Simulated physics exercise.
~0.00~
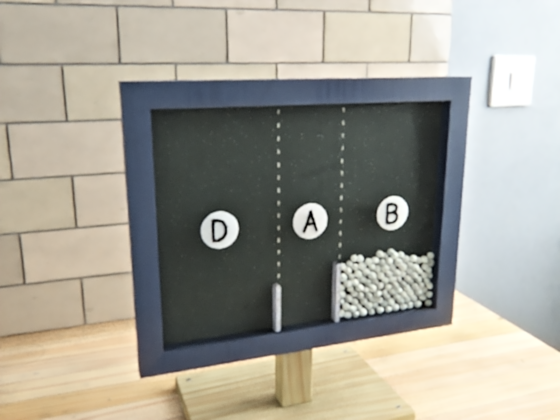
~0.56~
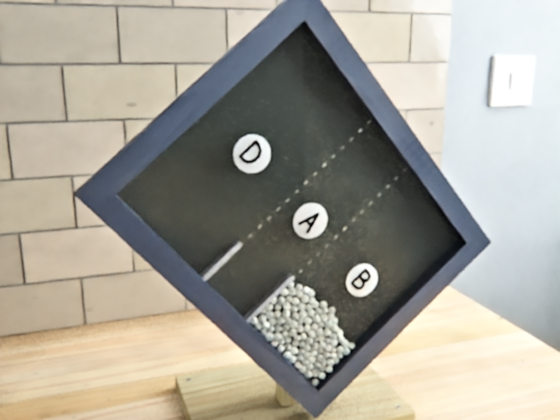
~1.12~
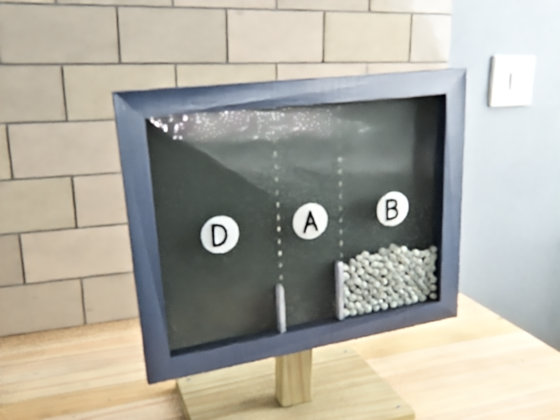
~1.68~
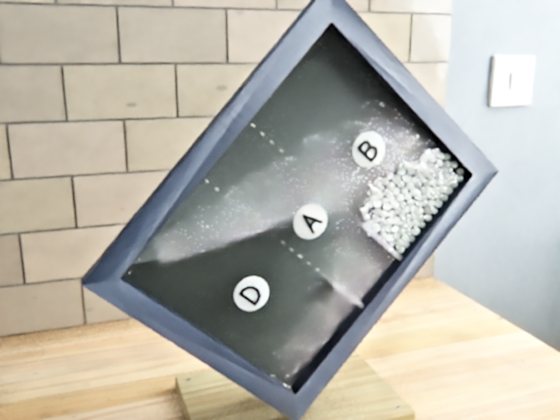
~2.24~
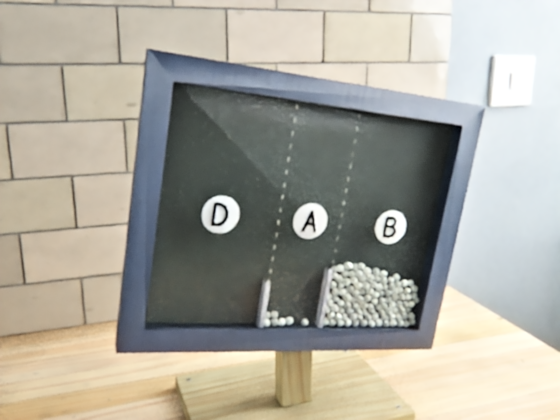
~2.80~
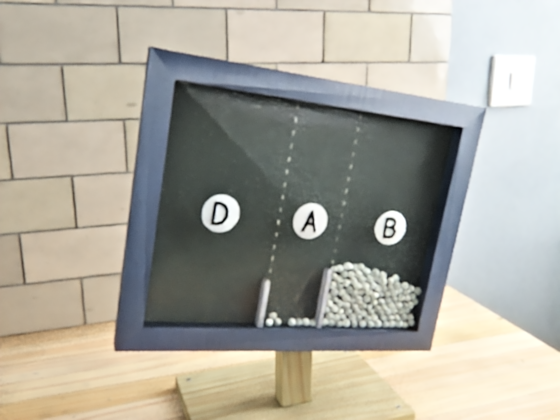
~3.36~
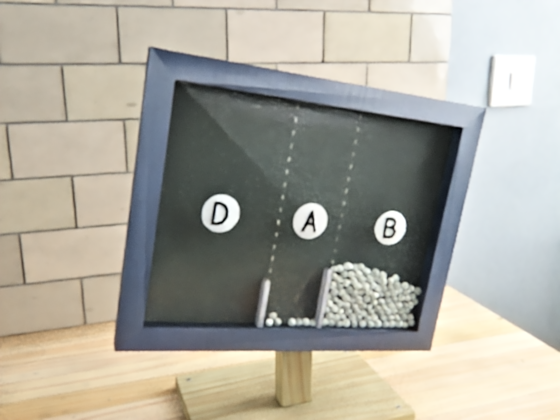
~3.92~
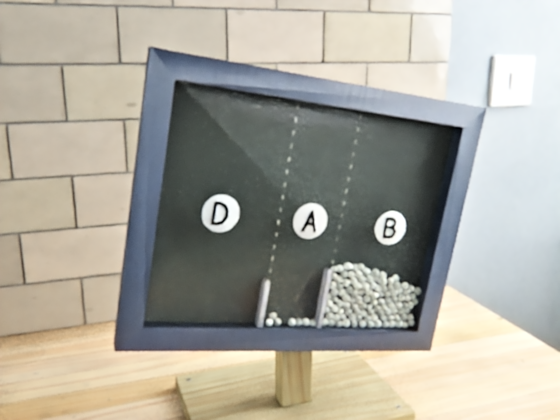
A dark blue framed box with a black face stands on a wooden base on a pale wood counter, seen from the front by a still camera, with beige tiles and a light switch behind. White discs read D, A and B from left to right, and small whitish pills fill the bottom of strip B. The box tilts clockwise, keeping them in the B corner, then swings back through level to a steep anticlockwise tilt, pills scattering along the right side. It returns to a slight clockwise lean and stays still, most pills in B, a few in A, none in D.
